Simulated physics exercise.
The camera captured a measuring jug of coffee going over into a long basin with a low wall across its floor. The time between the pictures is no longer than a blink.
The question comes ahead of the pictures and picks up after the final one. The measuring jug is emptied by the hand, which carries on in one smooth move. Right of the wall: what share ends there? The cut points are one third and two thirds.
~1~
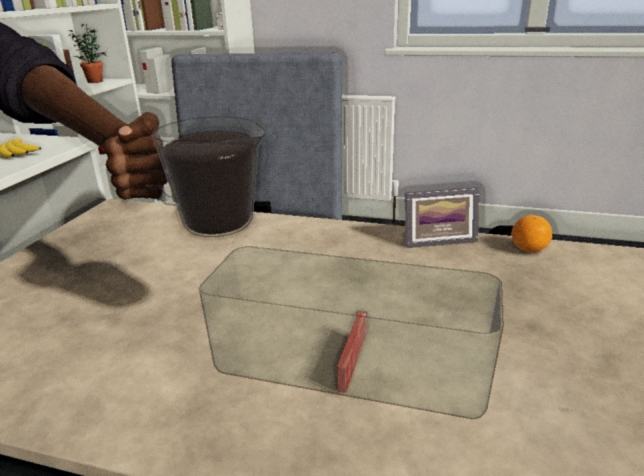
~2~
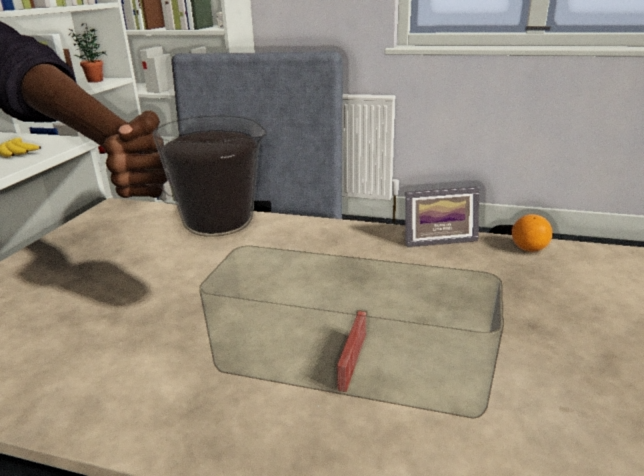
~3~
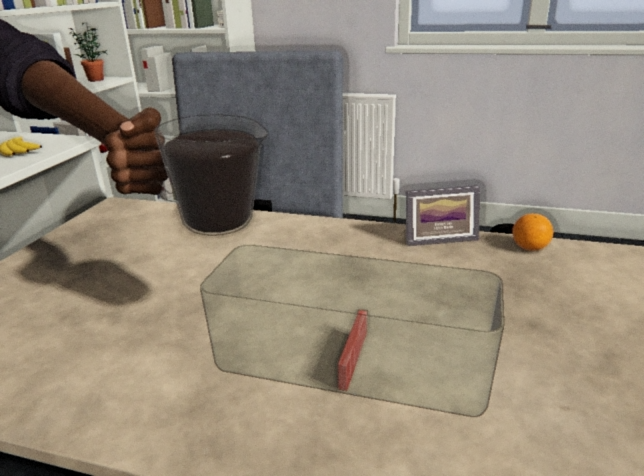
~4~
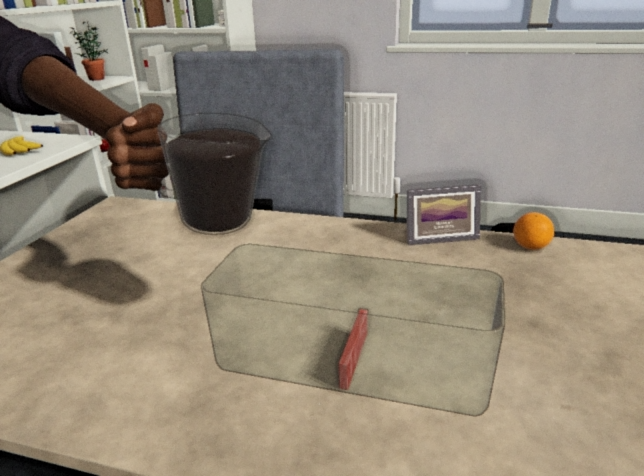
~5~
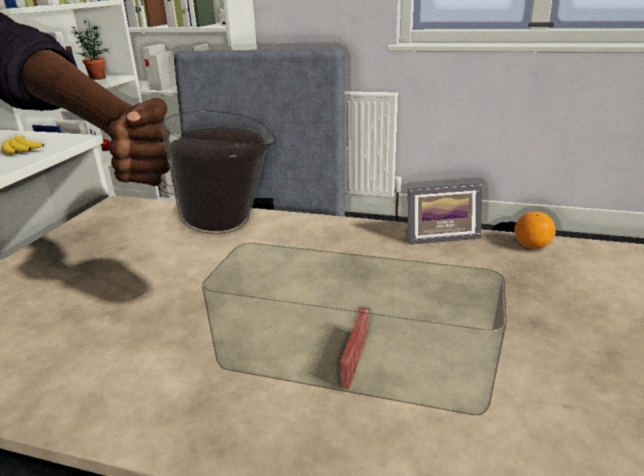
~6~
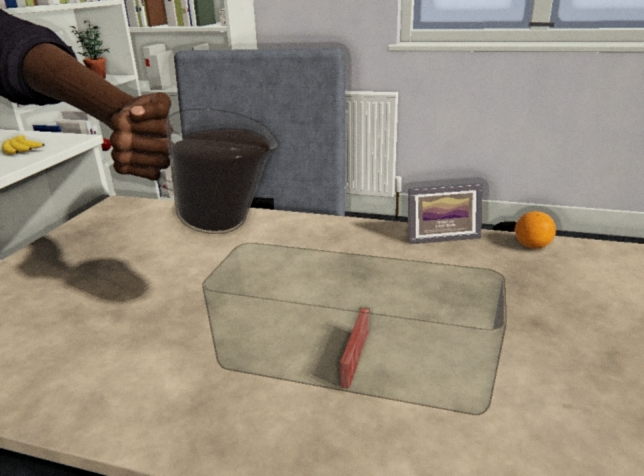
The share right of the wall is under one third.
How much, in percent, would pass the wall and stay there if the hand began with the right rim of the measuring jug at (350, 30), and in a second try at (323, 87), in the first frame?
It comes to about 90 %, followed by about 80 %.
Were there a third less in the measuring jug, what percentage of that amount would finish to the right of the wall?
About 5 parts in a hundred, give or take.
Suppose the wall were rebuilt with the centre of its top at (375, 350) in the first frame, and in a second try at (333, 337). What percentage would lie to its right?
First try close to 20 percent, second try close to 40 percent.
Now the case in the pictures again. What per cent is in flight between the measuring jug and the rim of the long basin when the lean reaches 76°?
It works out to about 20 percent.
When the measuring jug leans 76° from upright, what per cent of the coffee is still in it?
Around 65 in a hundred.
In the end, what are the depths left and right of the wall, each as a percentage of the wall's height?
Once it is still, the left part shows 70 per cent and the right part 10.
A moment on, the tilt is 76° and 65 per cent is still to pour, 11 is left of the wall and 2 right of it.
Next, the tilt is 114° and 7 per cent is still to pour, 77 is left of the wall and 8 right of it.
Then the tilt is 120° and 0 per cent is still to pour, 87 is left of the wall and 12 right of it.
Later the tilt is 120° and 0 per cent is still to pour, 86 is left of the wall and 13 right of it.
Finally, 86 per cent lies left of the wall, 13 right of it and 1 outside.
